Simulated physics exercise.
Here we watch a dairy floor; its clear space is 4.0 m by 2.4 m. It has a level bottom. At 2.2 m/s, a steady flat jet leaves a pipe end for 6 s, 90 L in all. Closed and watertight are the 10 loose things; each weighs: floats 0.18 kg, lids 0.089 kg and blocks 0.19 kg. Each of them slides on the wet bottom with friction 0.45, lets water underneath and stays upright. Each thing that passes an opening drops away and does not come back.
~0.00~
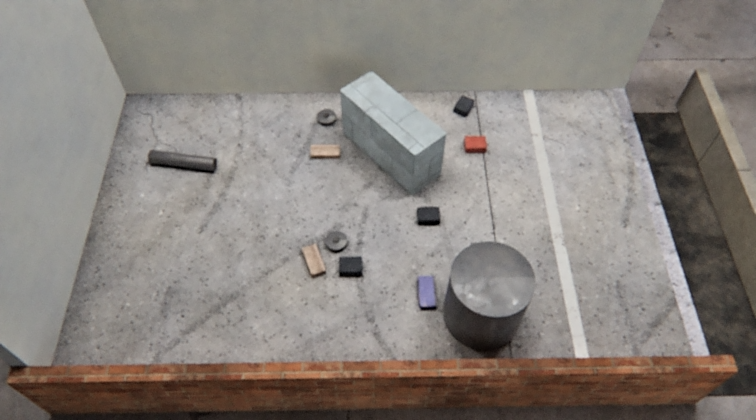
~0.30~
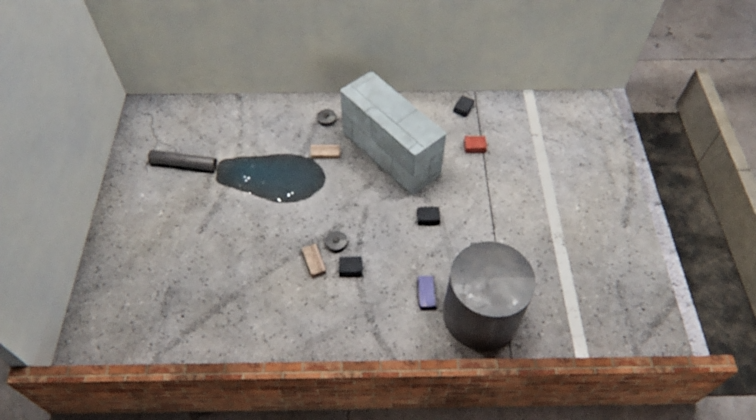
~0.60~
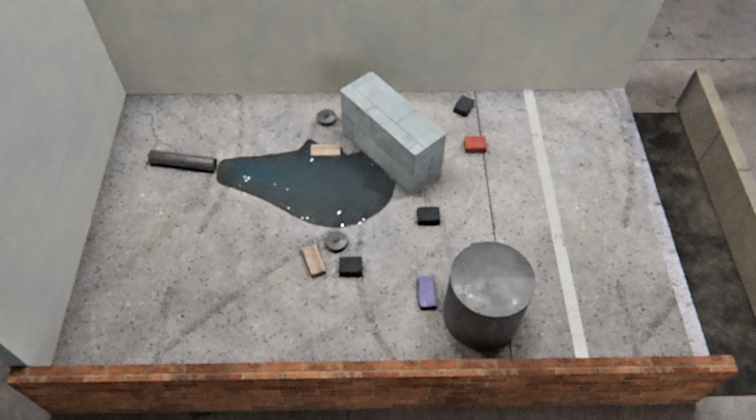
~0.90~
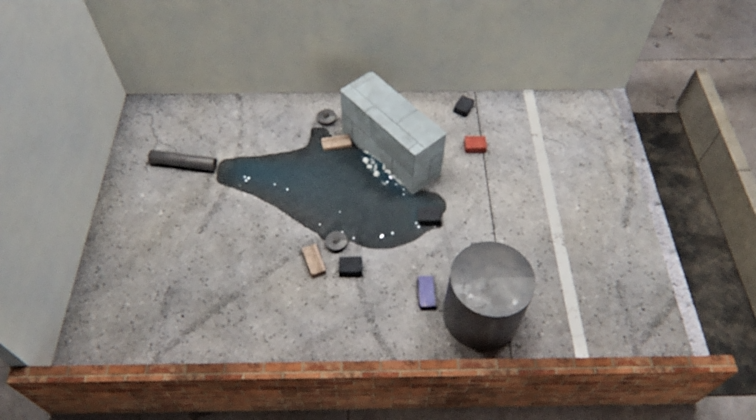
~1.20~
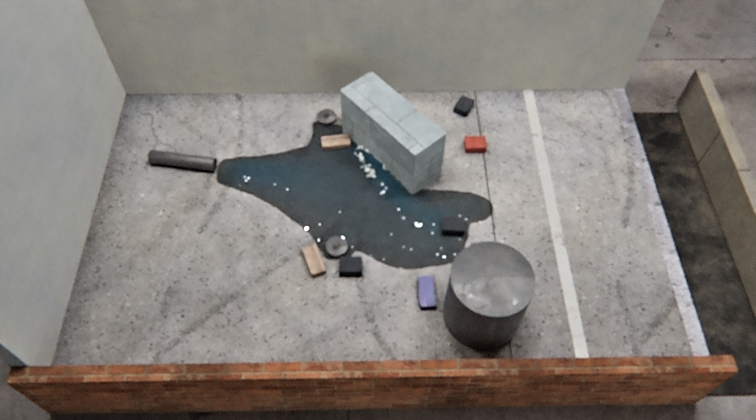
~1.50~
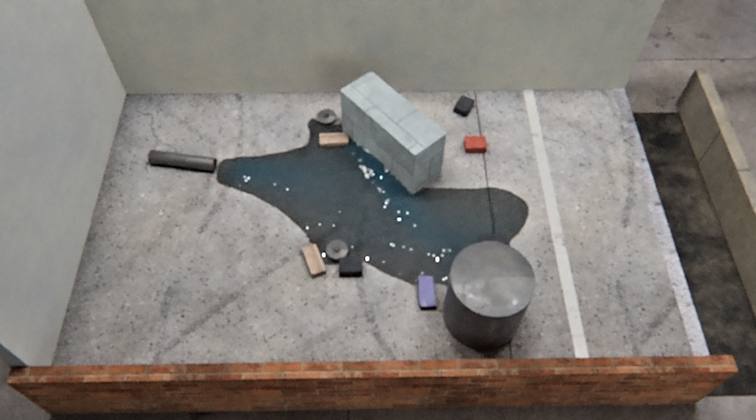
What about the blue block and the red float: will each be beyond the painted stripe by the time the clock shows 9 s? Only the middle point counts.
By the centre rule, the blue block doesn't make it across and the red float doesn't make it across.
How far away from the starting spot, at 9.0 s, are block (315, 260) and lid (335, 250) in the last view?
Distances, as listed: 10 cm then 5 cm.
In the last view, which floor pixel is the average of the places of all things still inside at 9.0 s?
Around (358, 179).
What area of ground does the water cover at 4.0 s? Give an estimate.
3.5 m2.
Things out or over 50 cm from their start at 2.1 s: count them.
1.
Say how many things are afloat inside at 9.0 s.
My tally comes to 2.
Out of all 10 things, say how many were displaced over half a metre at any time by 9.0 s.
The total is 2.
After 2.1 s the blue block is near (426, 292), 0.0 m from its start, aground; the red float is near (476, 142), 0.0 m from its start, aground; 1 of 10 are over the mark; 1 afloat.
After 4.0 s the blue block is near (339, 331), 0.6 m from its start, aground; the red float is near (476, 142), 0.0 m from its start, aground; 1 of 10 are over the mark; 1 afloat.
After 6.3 s the blue block is near (256, 303), 1.1 m from its start, aground; the red float is near (476, 142), 0.0 m from its start, aground; 1 of 10 are over the mark; 1 afloat.
After 9.0 s the blue block is near (230, 281), 1.3 m from its start, aground; the red float is near (476, 142), 0.0 m from its start, aground; 1 of 10 are over the mark; 2 afloat.
